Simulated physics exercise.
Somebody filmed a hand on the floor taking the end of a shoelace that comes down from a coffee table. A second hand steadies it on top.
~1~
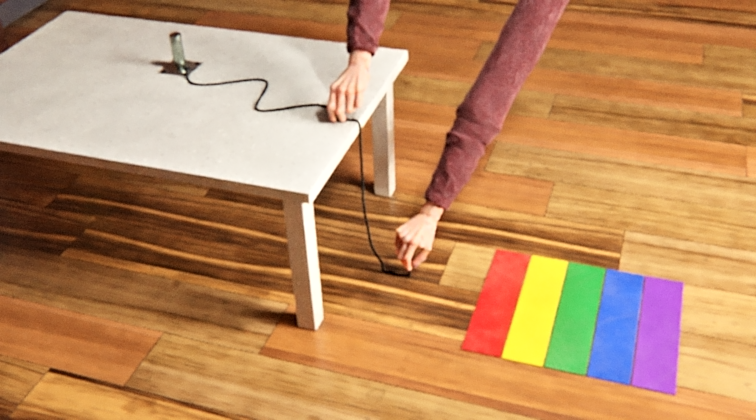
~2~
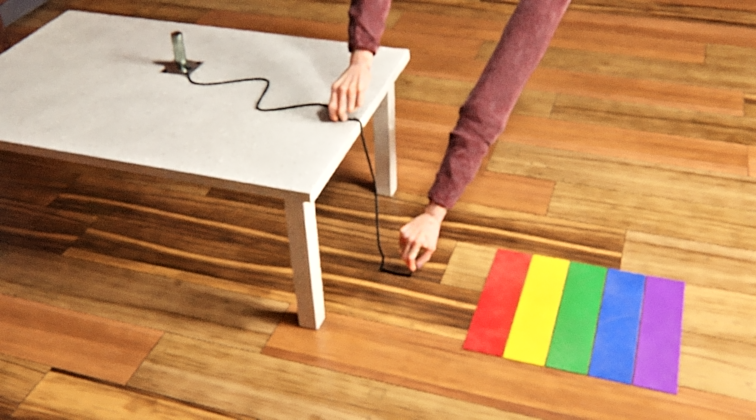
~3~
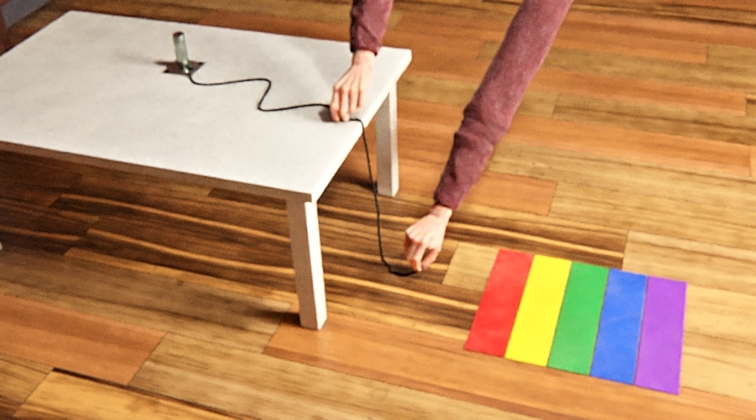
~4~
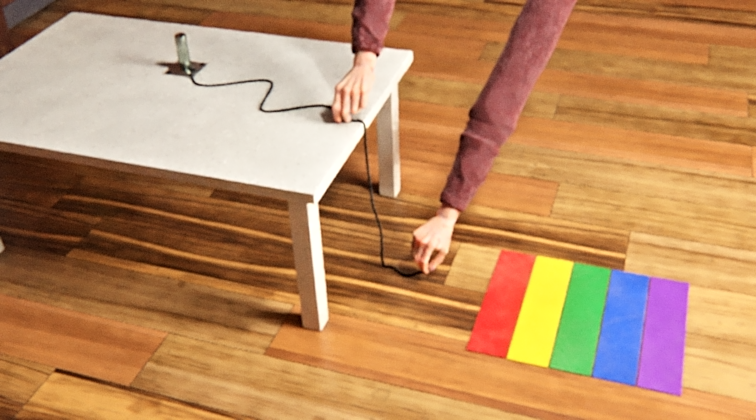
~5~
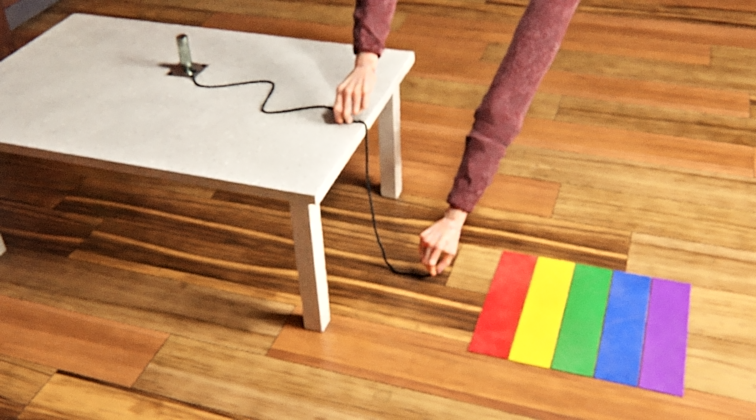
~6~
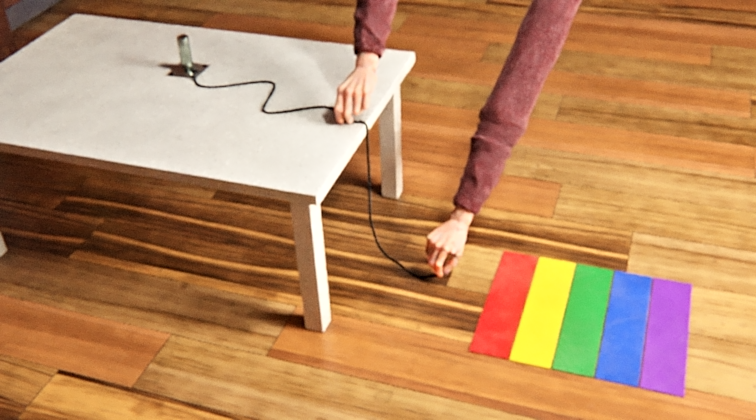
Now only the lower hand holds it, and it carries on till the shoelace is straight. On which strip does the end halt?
The end stops over the blue strip.
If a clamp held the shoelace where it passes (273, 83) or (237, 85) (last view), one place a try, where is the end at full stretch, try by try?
The places are (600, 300) and (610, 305).
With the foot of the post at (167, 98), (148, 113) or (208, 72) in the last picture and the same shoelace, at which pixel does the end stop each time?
Try by try, around (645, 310), (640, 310) and (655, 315).
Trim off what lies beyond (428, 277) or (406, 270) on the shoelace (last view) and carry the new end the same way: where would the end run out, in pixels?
The places are (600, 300) and (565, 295).
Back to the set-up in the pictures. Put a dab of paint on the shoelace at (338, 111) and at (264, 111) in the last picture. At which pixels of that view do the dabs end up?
They go to (401, 140) and to (332, 108).
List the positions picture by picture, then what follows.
End (412, 266); red (487, 333); yellow (527, 342); green (569, 350); blue (612, 359); purple (656, 368), in the first picture.
End (415, 266); shoelace through (195, 83) (269, 83) (287, 108) (352, 120) (375, 184) (380, 249), in the second picture.
End (421, 267), in the third picture.
End (428, 269); shoelace through (199, 84) (272, 84) (290, 109) (356, 121) (370, 186) (382, 251), in the fourth picture.
End (436, 271), in the fifth picture.
End (442, 273); shoelace through (201, 86) (275, 86) (293, 111) (358, 122) (369, 186) (384, 252), in the sixth picture.
Early on, end near (567, 296); over yellow.
Midway, end near (606, 304); over green.
At the end of the slack, end near (630, 308); over blue. It gets as far as the blue strip.
